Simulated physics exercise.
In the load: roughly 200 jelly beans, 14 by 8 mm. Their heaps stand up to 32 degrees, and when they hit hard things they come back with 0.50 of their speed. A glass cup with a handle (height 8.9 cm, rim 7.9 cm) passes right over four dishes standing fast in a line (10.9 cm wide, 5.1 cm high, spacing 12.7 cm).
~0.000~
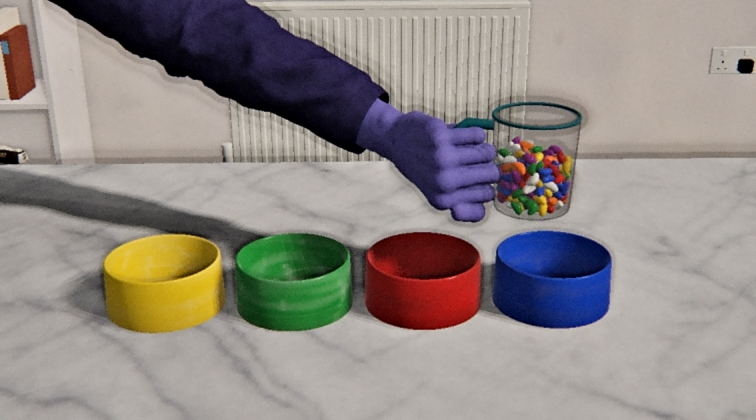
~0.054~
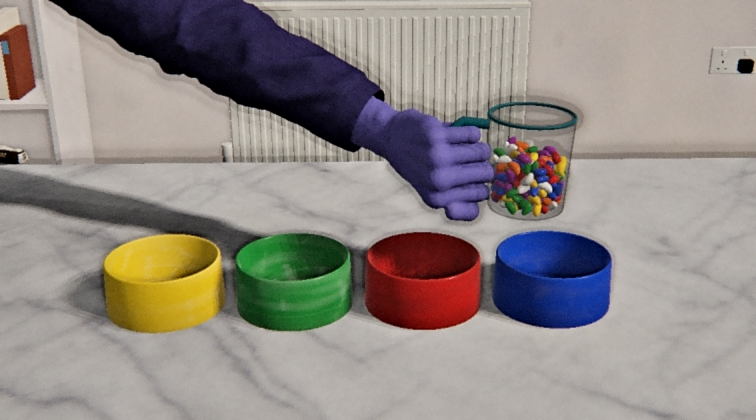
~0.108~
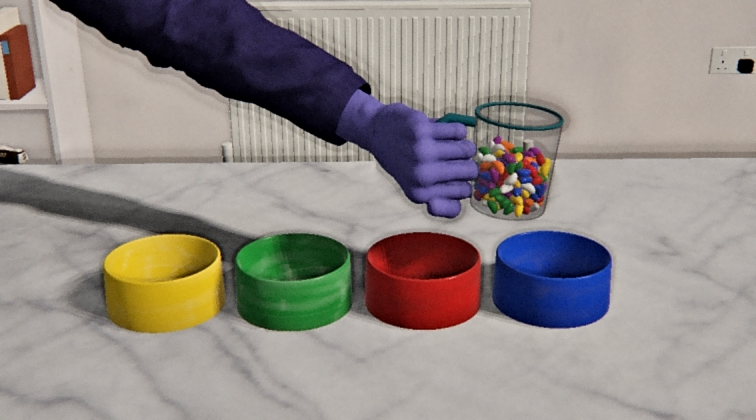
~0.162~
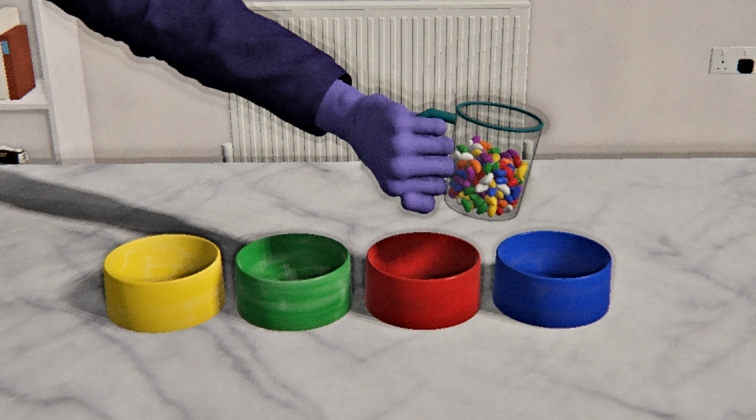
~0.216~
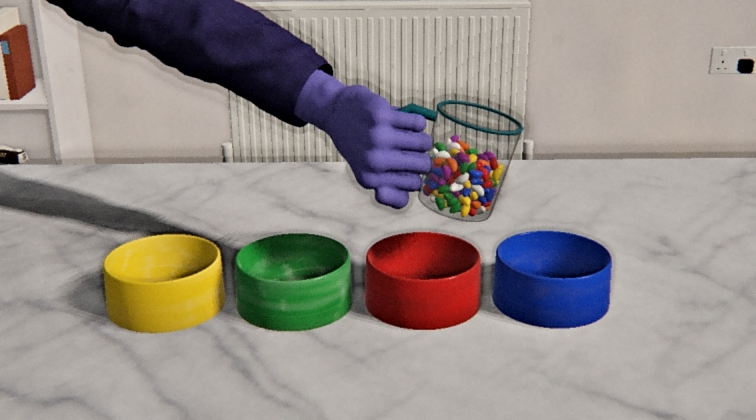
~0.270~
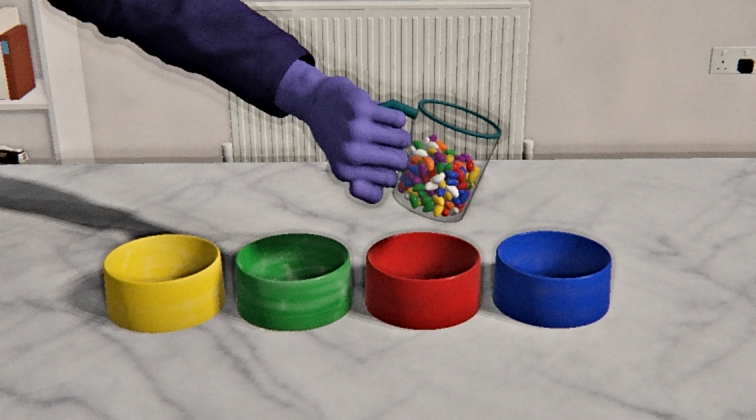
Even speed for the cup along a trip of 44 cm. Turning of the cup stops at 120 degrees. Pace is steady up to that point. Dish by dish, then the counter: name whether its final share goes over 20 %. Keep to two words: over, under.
Red dish: Under, blue dish: Under, green dish: Under, yellow dish: Over, counter: Under.
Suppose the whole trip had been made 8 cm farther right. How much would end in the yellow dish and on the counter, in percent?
Yellow 60; counter 40.
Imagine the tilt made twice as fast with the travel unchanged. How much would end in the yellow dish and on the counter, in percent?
I'd say yellow ends at 40 while the counter ends at 20.
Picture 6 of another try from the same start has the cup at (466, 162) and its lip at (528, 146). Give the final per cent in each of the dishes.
Dish by dish: Red 0 percent, blue 0 percent, green 90 percent, yellow 0 percent.
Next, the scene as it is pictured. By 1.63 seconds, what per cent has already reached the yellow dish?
Estimate to date: Some 85 %.
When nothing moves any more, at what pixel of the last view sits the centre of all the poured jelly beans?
After settling, the middle sits near (163, 288).
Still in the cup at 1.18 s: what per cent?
Somewhere near 100 per cent of the load.
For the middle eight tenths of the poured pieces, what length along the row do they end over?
6 cm.
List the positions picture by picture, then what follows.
Cup at (534, 161), tilt 0 degrees, lip at (580, 115), moved 0.0 cm; middle of the pieces at (530, 183); blue dish at (553, 254); red dish at (423, 256); green dish at (293, 257); yellow dish at (162, 258), in the first picture.
Cup at (529, 161), tilt 1 degrees, lip at (575, 116), moved 0.5 cm; middle of the pieces at (524, 183), in the second picture.
Cup at (513, 161), tilt 4 degrees, lip at (562, 118), moved 2.0 cm; middle of the pieces at (507, 183), in the third picture.
Cup at (490, 162), tilt 9 degrees, lip at (542, 122), moved 4.1 cm; middle of the pieces at (483, 183), in the fourth picture.
Cup at (467, 162), tilt 14 degrees, lip at (521, 127), moved 6.3 cm; middle of the pieces at (458, 183), in the fifth picture.
Cup at (444, 162), tilt 19 degrees, lip at (500, 131), moved 8.5 cm; middle of the pieces at (433, 182); blue dish at (553, 254); red dish at (423, 256); green dish at (293, 257); yellow dish at (162, 258). Its pace works out near 90 degrees a second; the hand travels 40 cm a second, in the sixth picture.
After 0.81 s, tilt 66 degrees; cup holds 100 %.
Then, at 1.18 s, tilt 99 degrees; cup holds 100 %.
After 1.63 s, tilt 120 degrees; cup holds 15 %, yellow 85 %.
In the end, at 2.4 s, red 0 %, blue 0 %, green 0 %, yellow 100 %, counter 0 %.
